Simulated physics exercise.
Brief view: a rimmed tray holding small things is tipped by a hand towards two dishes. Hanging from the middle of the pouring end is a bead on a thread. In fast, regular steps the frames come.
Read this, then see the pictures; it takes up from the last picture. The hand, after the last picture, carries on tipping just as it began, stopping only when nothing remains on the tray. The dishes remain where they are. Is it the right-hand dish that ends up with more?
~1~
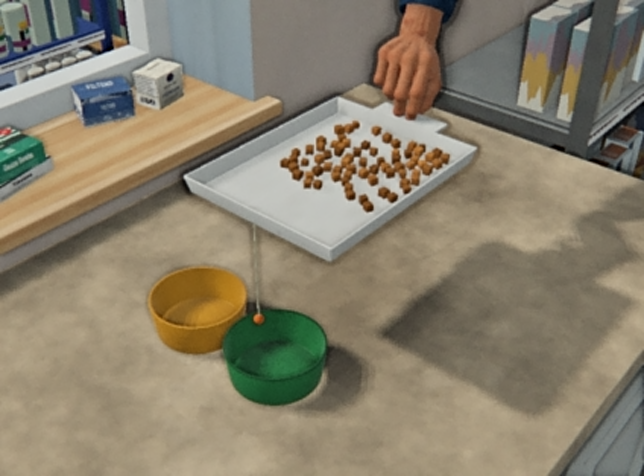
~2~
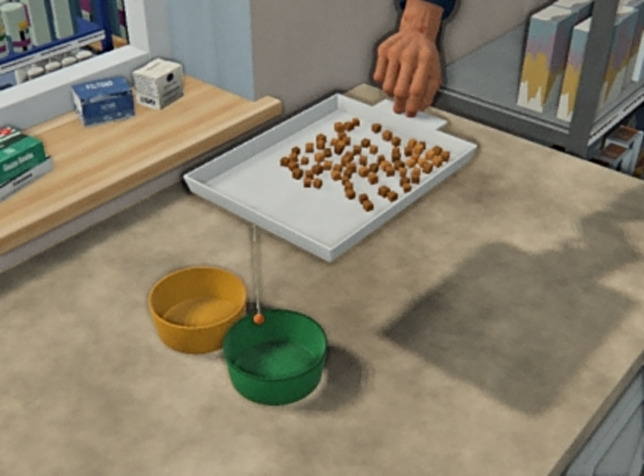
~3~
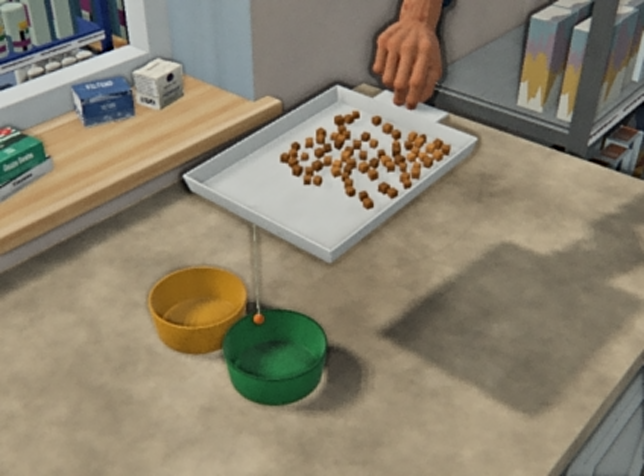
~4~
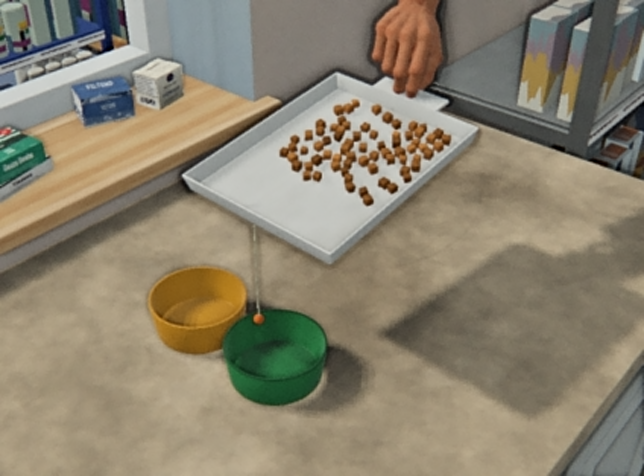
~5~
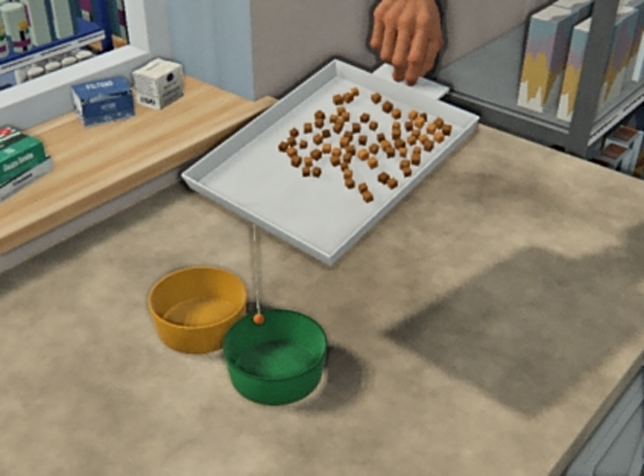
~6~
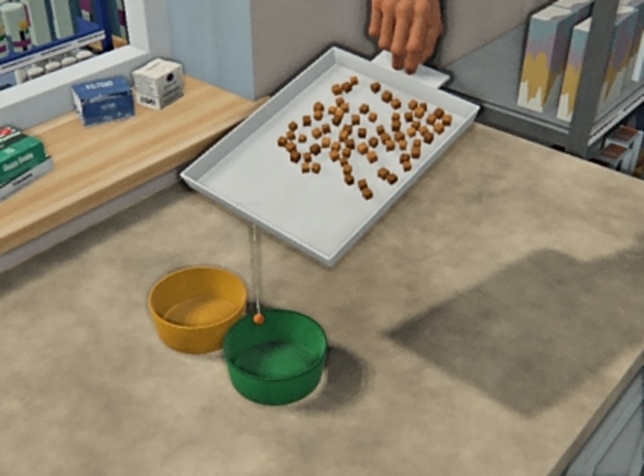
Yes, the right-hand one.
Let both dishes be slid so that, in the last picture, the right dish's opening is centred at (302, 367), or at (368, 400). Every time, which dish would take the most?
For the first place, the dish on the right side; for the second, the dish on the left side.
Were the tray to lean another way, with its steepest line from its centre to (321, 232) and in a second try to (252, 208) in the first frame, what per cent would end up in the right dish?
Shares, approx.: 30 %, then 10 %.
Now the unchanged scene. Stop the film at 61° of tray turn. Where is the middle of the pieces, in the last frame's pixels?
In the last view the centre sits at roughly (303, 229).
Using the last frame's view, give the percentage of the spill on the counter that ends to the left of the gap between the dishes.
30 in a hundred, roughly.
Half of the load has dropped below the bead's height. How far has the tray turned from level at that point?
Tilt: Around 115 degrees.
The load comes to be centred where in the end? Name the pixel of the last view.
Around (278, 405).
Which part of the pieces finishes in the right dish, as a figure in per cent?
Around 30 percent.
Soon after the last picture, tray tipped steeply; nearly all on the tray; a small part in the air.
A little later, tray tipped past a quarter turn; most on the tray; a stray few in the right dish; a small part outside both; a small part in the air.
Later still, tray tipped past a quarter turn; about a third in the right dish; about two thirds outside both.
At rest, tray tipped past a quarter turn; about a third in the right dish; none in the left dish; about two thirds outside both.
